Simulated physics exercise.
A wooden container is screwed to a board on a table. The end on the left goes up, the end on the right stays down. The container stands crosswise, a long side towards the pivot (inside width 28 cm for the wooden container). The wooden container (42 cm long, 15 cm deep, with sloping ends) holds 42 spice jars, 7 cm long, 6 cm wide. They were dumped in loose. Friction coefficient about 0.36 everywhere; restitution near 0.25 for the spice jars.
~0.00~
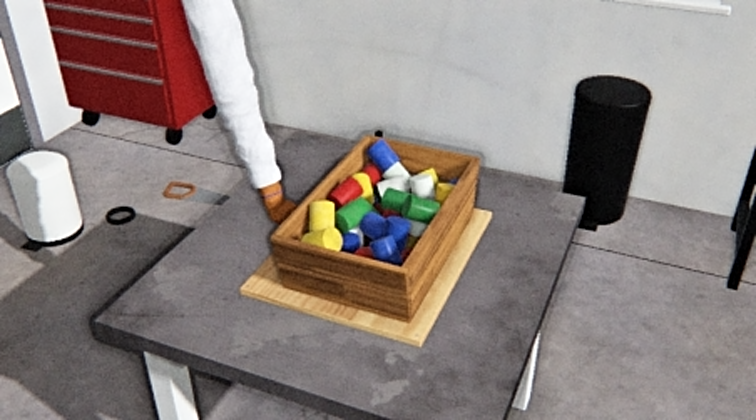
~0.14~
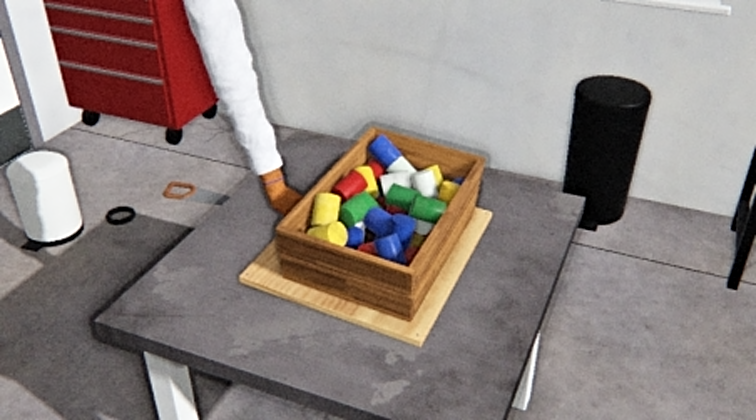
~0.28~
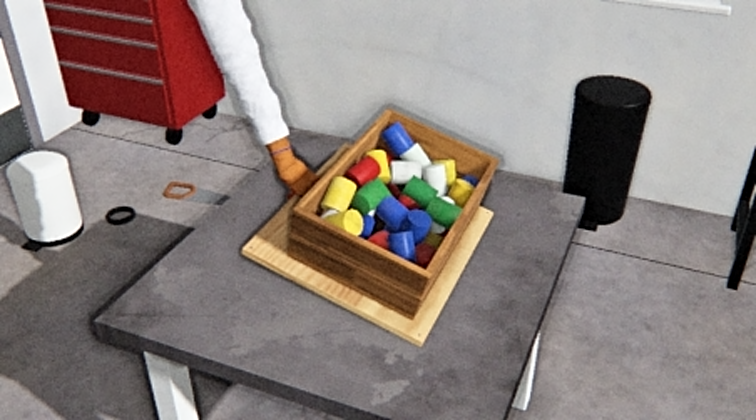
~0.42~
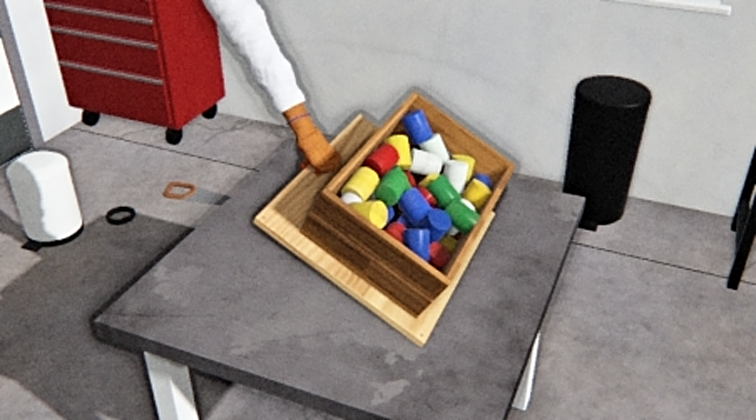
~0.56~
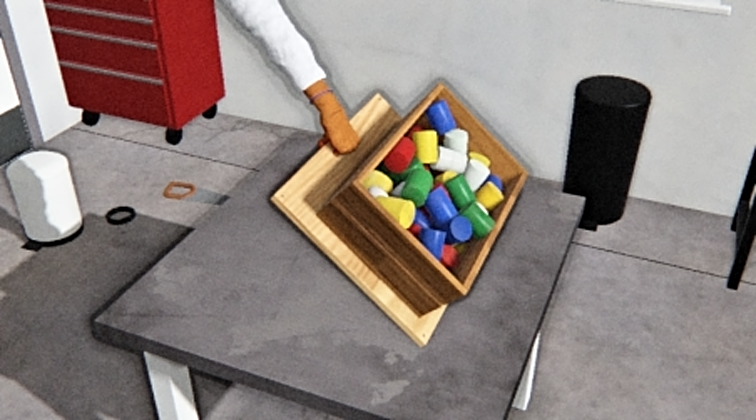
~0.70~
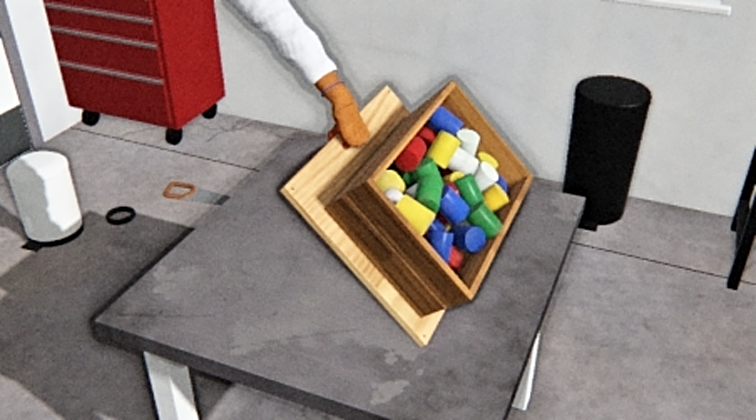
In a workshop-like room with a pale wall and concrete floor, a grey table is seen from above at an angle by a still camera. A wooden container of jumbled red, yellow, blue, green and white jars sits on a light board, with red drawers behind left and a black cylinder right. A gloved, white-sleeved hand raises the board's left end, steadily tilting board and container steeply rightward, the jars staying inside.
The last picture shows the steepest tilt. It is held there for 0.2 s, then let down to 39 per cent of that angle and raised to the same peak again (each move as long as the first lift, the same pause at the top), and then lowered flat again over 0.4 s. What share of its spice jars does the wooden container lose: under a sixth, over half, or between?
It sheds less than a sixth of them.
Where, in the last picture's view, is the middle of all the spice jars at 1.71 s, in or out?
At about (411, 211).
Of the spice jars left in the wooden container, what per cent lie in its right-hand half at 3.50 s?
Roughly 60 in a hundred.
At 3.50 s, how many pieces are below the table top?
About 0.
After 1.15 s, tilt 37°; 0 of 42 out of the wooden container.
After 1.71 s, tilt 19°; 0 of 42 out of the wooden container.
After 2.49 s, tilt 45°; 0 of 42 out of the wooden container.
Final count (at 3.50 s), 0 of 42 out of the wooden container. Asked share, 0 of 42, 0 per cent.
